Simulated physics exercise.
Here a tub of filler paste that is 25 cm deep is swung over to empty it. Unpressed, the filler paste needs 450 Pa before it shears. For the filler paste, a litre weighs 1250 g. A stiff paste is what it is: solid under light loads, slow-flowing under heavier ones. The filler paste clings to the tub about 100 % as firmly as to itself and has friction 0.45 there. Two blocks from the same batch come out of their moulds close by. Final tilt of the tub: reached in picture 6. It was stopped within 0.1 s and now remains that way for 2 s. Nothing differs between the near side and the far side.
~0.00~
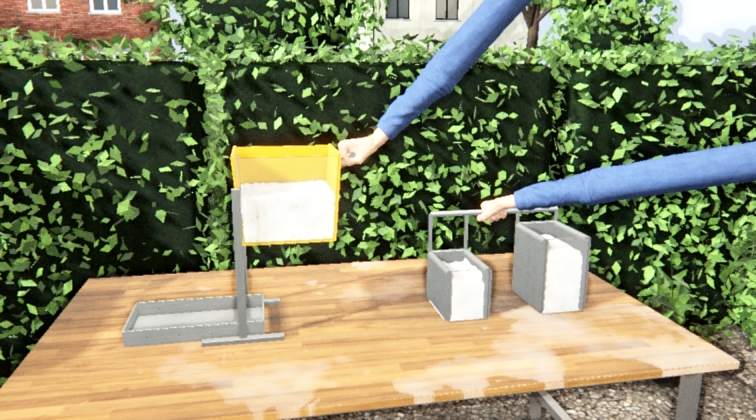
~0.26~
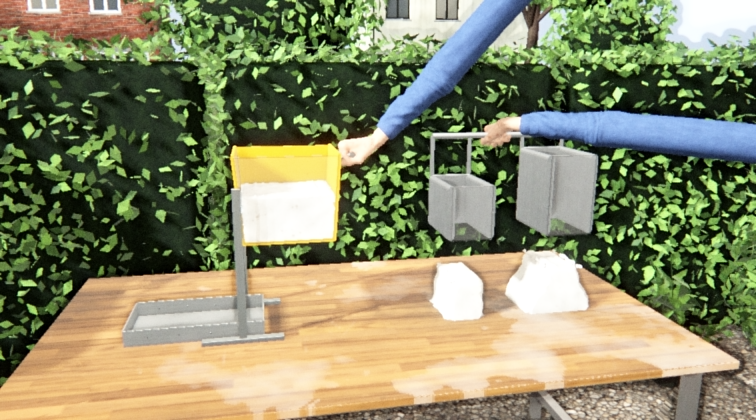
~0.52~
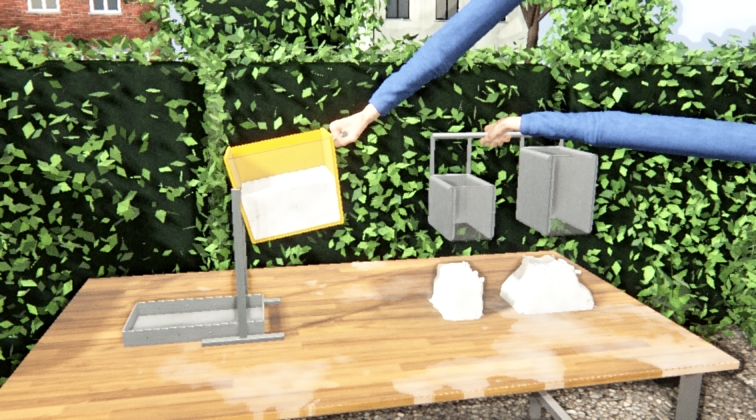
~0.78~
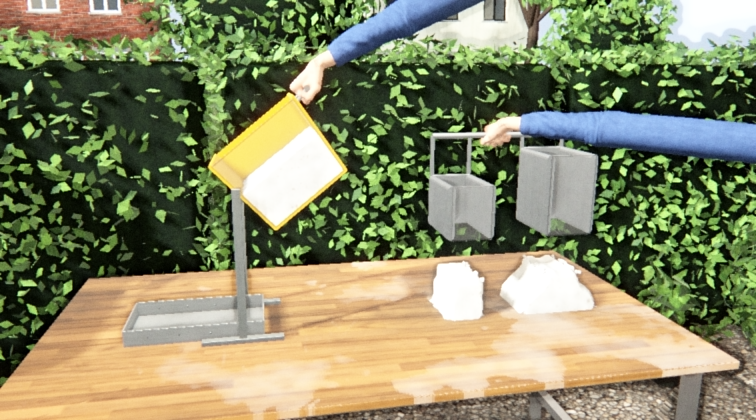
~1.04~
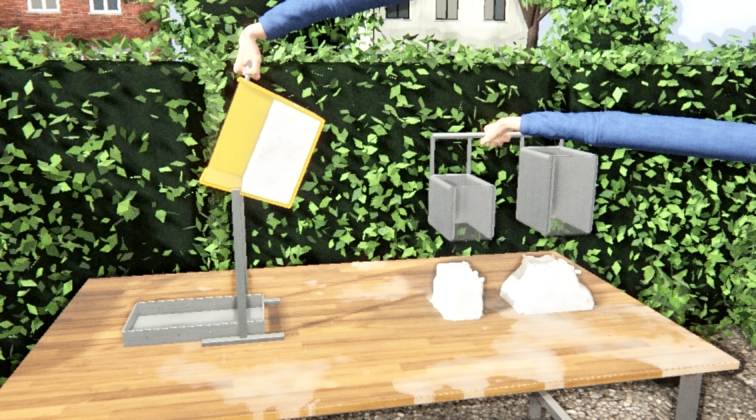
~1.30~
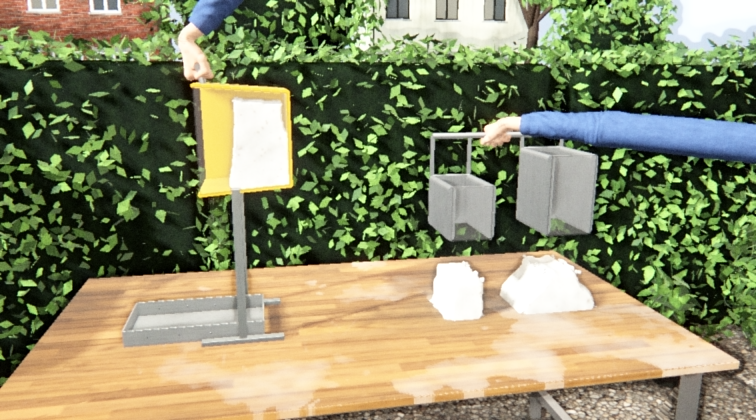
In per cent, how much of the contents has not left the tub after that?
Expect about 62 out of 100.
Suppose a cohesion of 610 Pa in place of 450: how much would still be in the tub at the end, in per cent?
I'd guess around 100 in a hundred.
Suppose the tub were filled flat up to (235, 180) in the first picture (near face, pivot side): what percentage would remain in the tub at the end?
Around 45 per cent.
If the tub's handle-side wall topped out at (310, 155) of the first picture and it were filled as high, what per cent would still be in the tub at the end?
Roughly 100 %.
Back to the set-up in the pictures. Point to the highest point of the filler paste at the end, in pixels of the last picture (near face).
Close to pixel (267, 149).
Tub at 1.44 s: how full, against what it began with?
The tub holds around 100 % of the load then.
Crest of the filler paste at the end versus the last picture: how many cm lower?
13 cm or so.
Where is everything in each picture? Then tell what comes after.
In the first picture, handle-side rim at (338, 155), tilt 0 degrees; crest of the filler paste at (245, 198); block heights 14 cm, 21 cm (left to right).
In the second picture, handle-side rim at (338, 155), tilt 0 degrees; crest of the filler paste at (245, 198); block heights 13 cm, 16 cm (left to right).
In the third picture, handle-side rim at (329, 137), tilt 11 degrees; crest of the filler paste at (329, 179); block heights 13 cm, 14 cm (left to right).
In the fourth picture, handle-side rim at (292, 99), tilt 39 degrees; crest of the filler paste at (314, 136); block heights 13 cm, 14 cm (left to right).
In the fifth picture, handle-side rim at (238, 81), tilt 67 degrees; crest of the filler paste at (278, 104); block heights 13 cm, 14 cm (left to right).
In the sixth picture, handle-side rim at (192, 88), tilt 90 degrees; crest of the filler paste at (237, 102); block heights 13 cm, 14 cm (left to right).
After 1.44 s, the tub is at 90 degrees and holds 100 %.
After 1.61 s, the tub is at 90 degrees and holds 82 %.
After 1.78 s, the tub is at 90 degrees and holds 64 %.
After 1.95 s, the tub is at 90 degrees and holds 62 %.
After 3.30 s, the tub is at 90 degrees and holds 62 %.
